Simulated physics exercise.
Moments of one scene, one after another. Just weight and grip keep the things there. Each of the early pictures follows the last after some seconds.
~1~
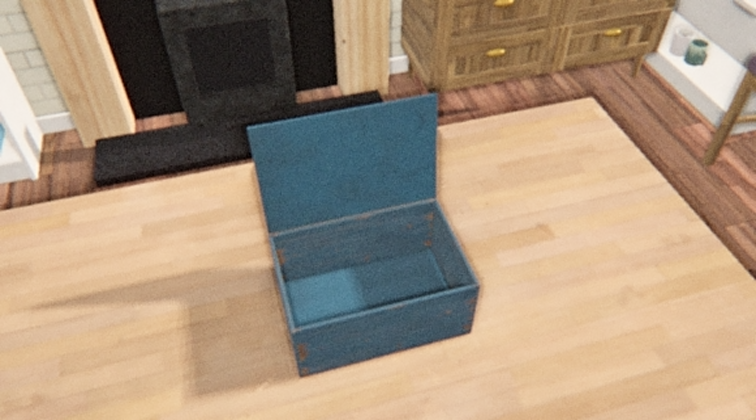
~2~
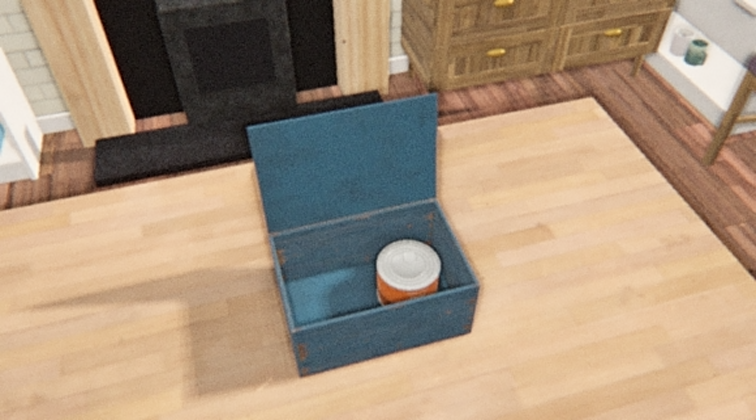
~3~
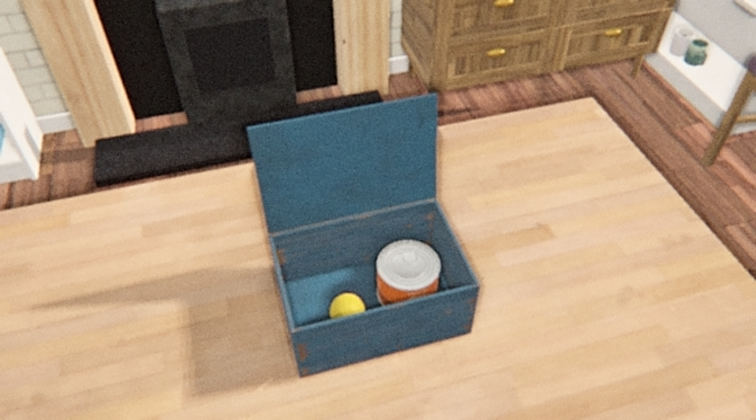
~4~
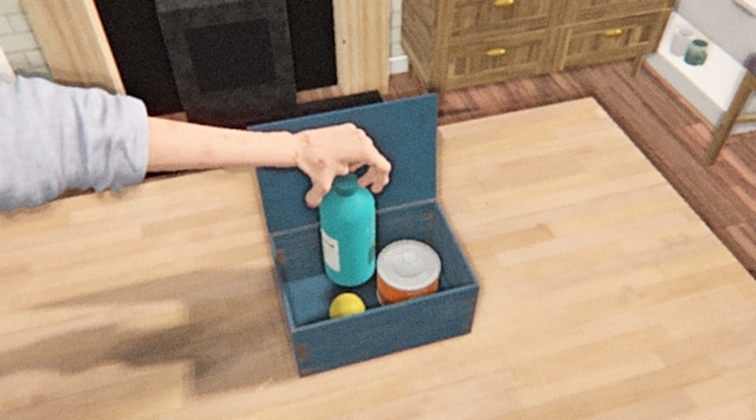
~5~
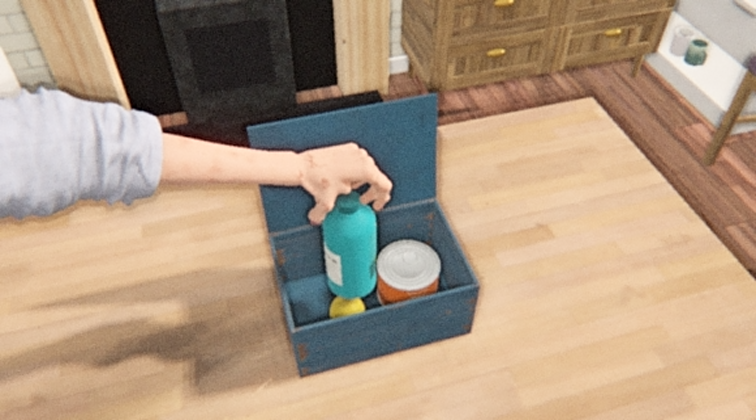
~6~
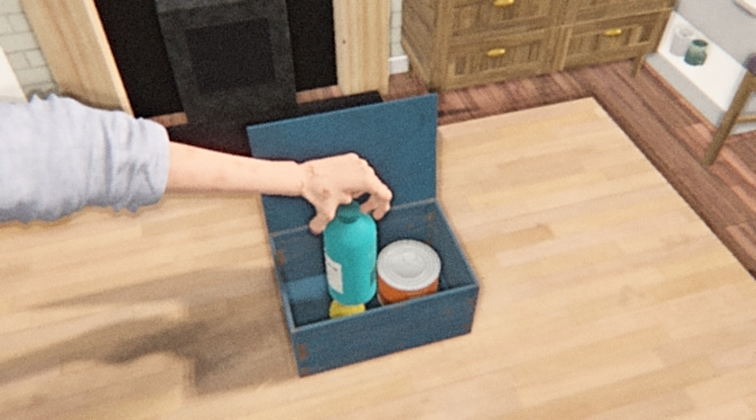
A hand lowers a turquoise bottle into an open blue box beside an orange container.
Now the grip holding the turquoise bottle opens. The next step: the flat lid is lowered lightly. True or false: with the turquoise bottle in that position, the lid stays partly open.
False, the lid closes.
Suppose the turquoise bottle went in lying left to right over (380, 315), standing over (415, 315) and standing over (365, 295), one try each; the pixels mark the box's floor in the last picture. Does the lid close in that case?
Attempt one, it settles down; attempt two, it is left gaping; attempt three, it is left gaping.
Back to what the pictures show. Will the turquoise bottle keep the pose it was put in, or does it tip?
Well, the turquoise bottle ends up skewed.
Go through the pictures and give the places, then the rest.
In the first frame, the last thing is not in view yet.
In the second frame, the last thing is not in view yet.
In the third frame, the last thing is not in view yet.
The fourth frame shows on its way; turquoise bottle (348, 227).
The fifth frame shows on its way; turquoise bottle (350, 242).
The sixth frame shows in place under the hand; turquoise bottle (351, 250).
Then, 1.00 s after the last picture, lid starting down; turquoise bottle tipped 61° from how it was near (360, 262); yellow lemon rolled about its own width; orange tub slid a little.
Then, 1.90 s after the last picture, lid 36° above the rim; turquoise bottle tipped 62° from how it was near (360, 262); yellow lemon rolled about its own width; orange tub slid a little.
At rest, lid shut; tipped over in the box, turquoise bottle; moved from the start, yellow lemon; orange tub in place. Seen from the same camera at the end, turquoise bottle near (357, 278).
